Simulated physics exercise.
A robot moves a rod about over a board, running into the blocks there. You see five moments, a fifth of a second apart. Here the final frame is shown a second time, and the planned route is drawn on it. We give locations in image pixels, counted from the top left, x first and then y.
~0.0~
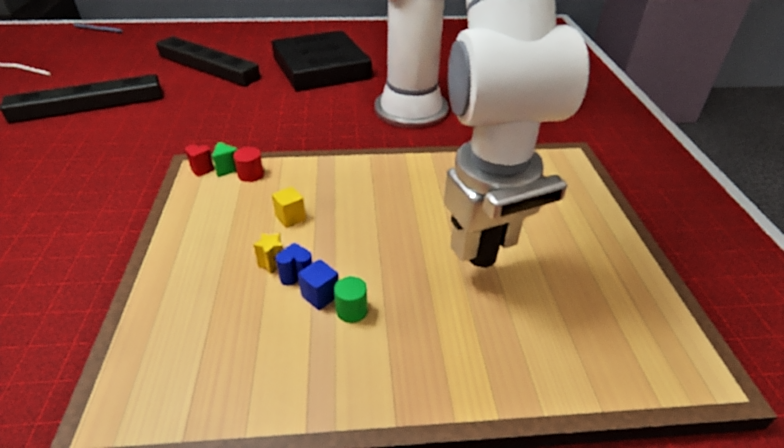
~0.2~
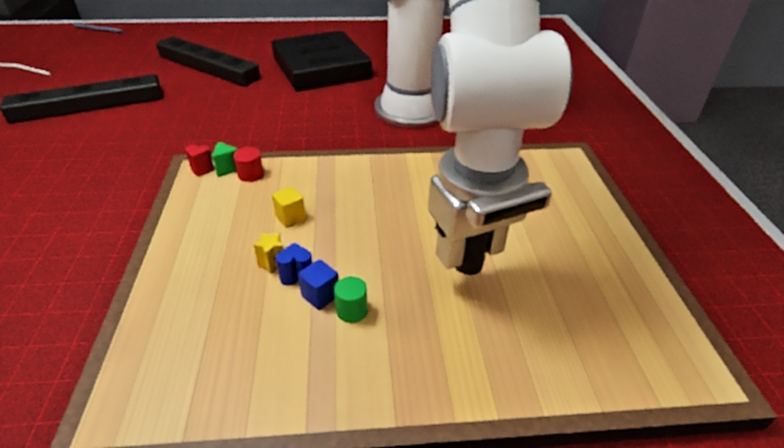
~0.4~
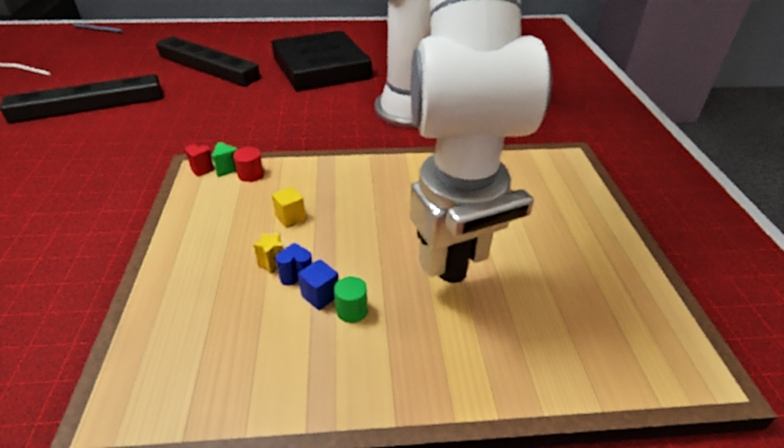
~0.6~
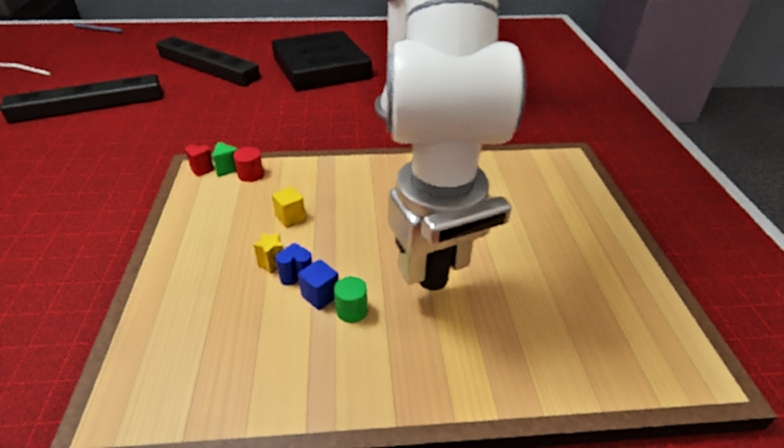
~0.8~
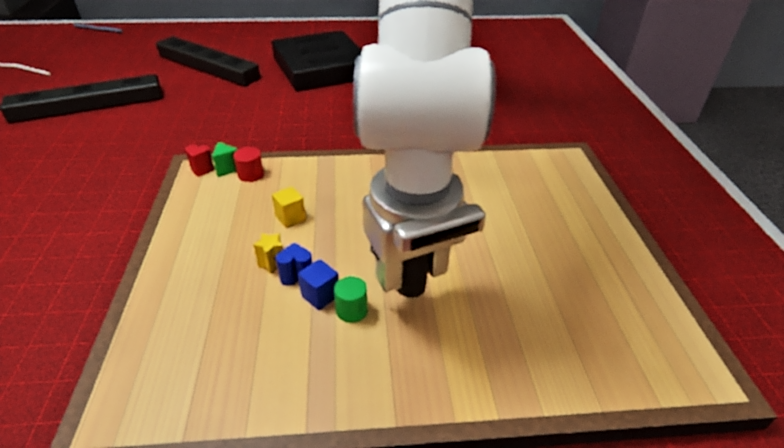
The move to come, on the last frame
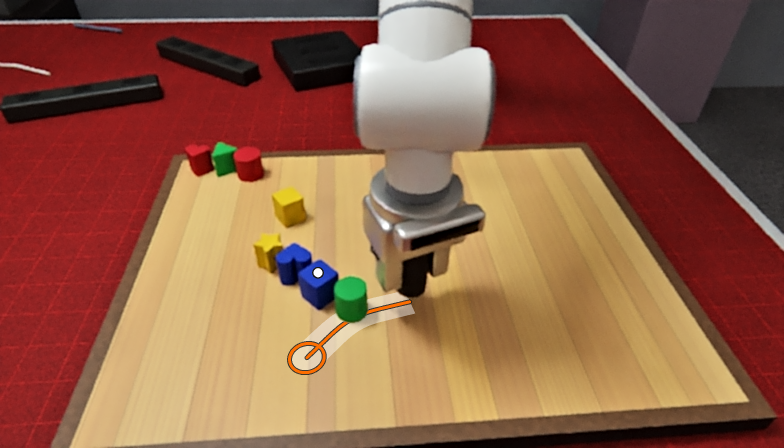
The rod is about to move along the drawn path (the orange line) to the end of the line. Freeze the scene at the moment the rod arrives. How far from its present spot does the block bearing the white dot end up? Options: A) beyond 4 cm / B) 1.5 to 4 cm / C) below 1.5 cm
Answer: C.
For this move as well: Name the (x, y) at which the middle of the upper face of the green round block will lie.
It ends at (303, 297).
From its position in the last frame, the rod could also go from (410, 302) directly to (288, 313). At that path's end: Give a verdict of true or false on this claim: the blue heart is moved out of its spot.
That statement is accurate.
The line goes from (410, 302) by way of (372, 311) and (337, 330) to (307, 358); the dot is on the blue square piece.
What follows on the original path. One third of the way, rod (371, 296); green round block (338, 289).
Two thirds of the way, rod (335, 315); blue square piece (309, 271), turned 30° clockwise; green round block (305, 296).
At the end, rod (305, 343); blue square piece (309, 271), turned 30° clockwise; green round block (303, 297).
